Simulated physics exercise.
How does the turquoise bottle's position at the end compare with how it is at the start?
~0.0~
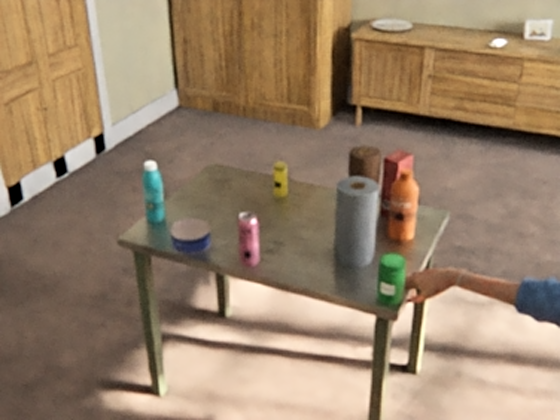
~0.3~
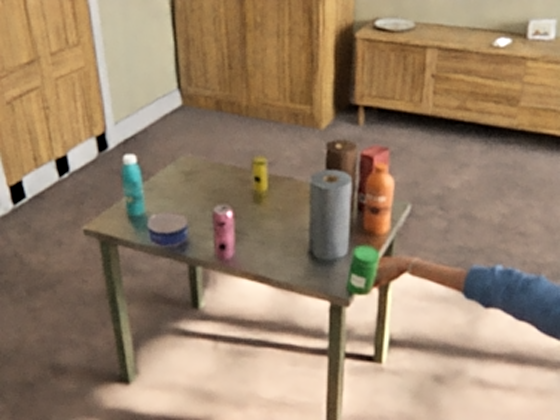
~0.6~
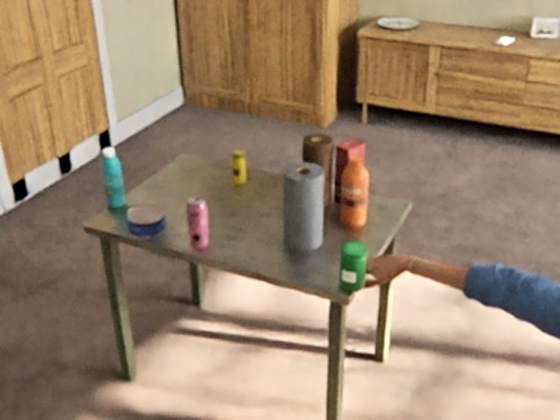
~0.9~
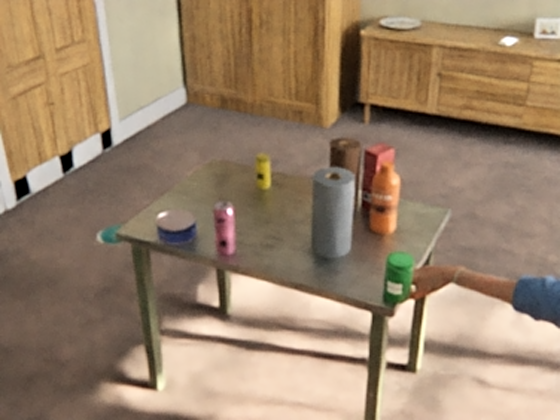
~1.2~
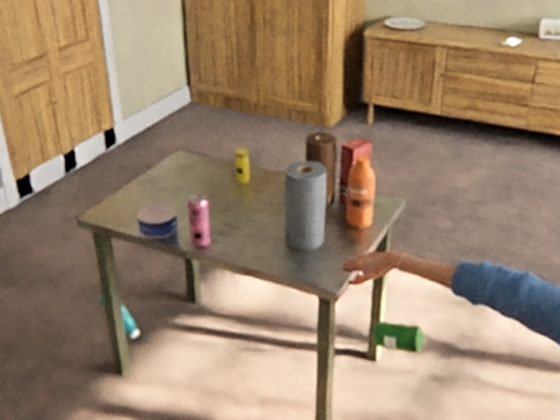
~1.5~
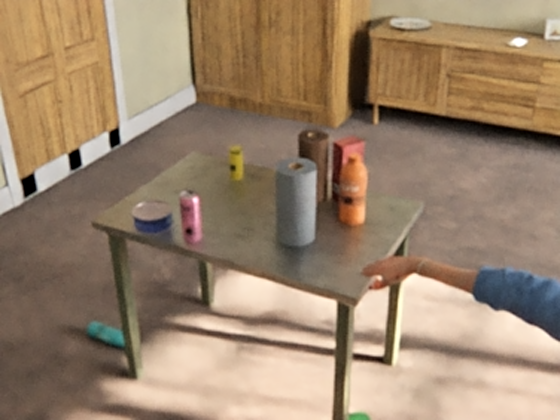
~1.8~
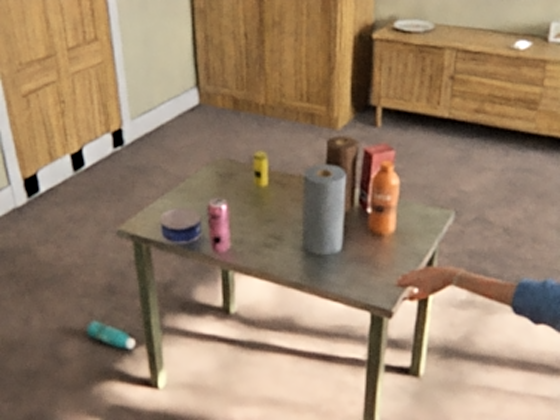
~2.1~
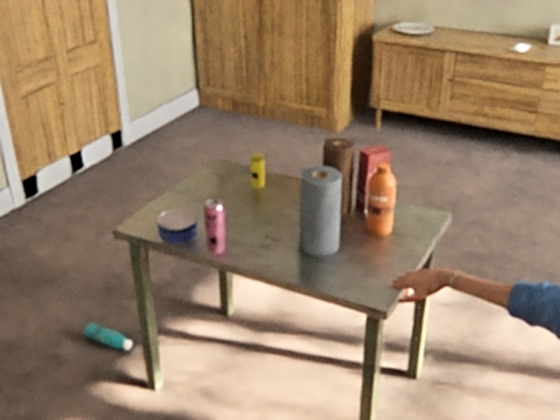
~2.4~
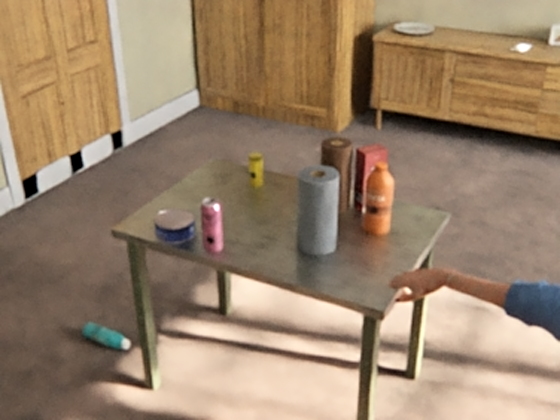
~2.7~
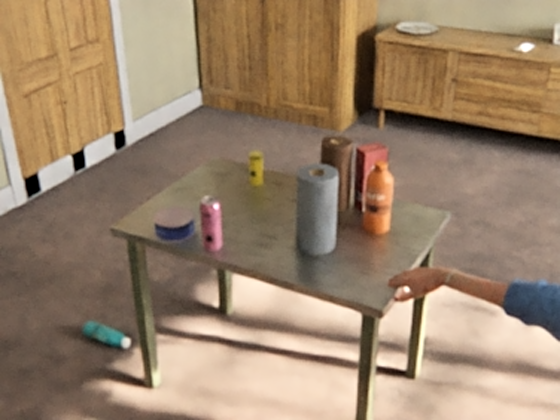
At the start the turquoise bottle stands upright on the left side of the table, and at the end it lies on its side on the floor to the left of the table.
